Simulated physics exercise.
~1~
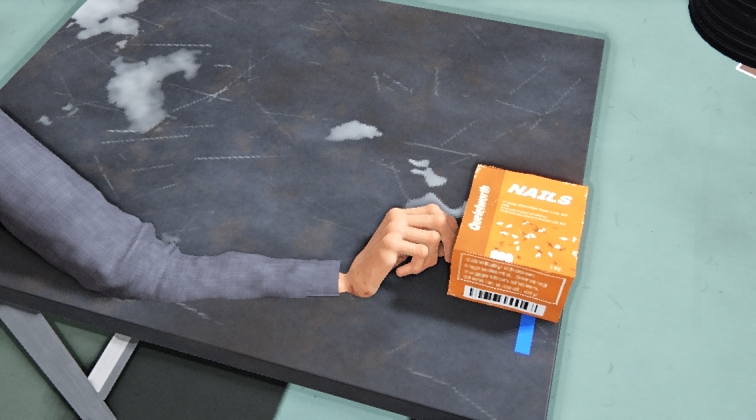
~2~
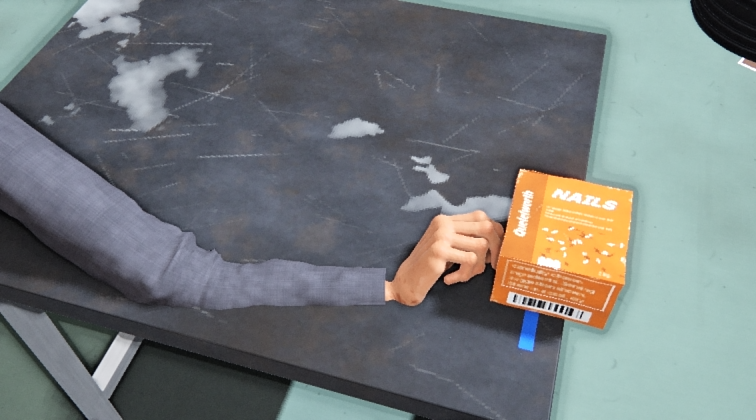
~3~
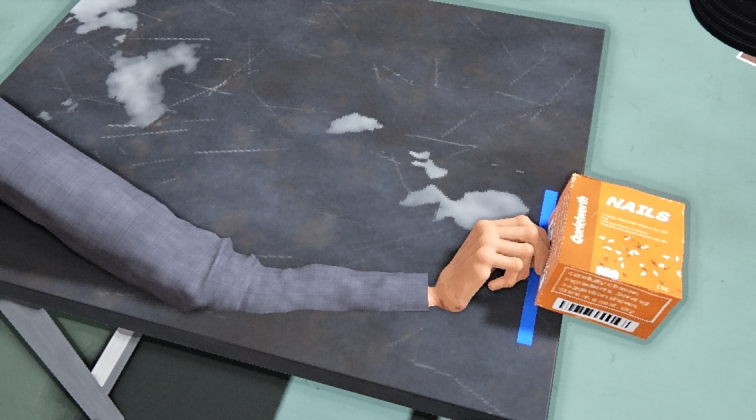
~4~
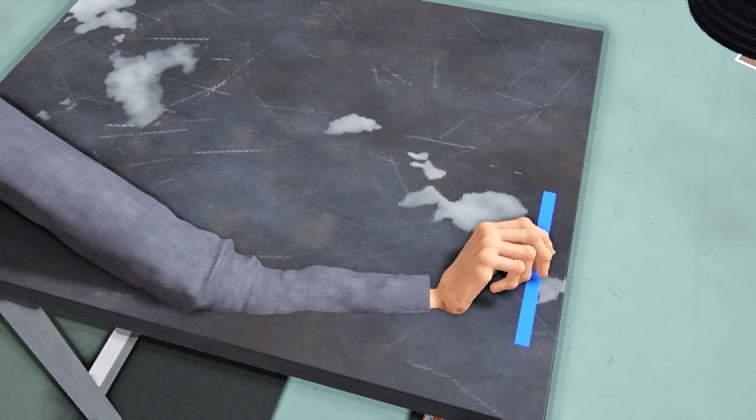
An orange box of nails is pushed right by a hand and falls off the table.
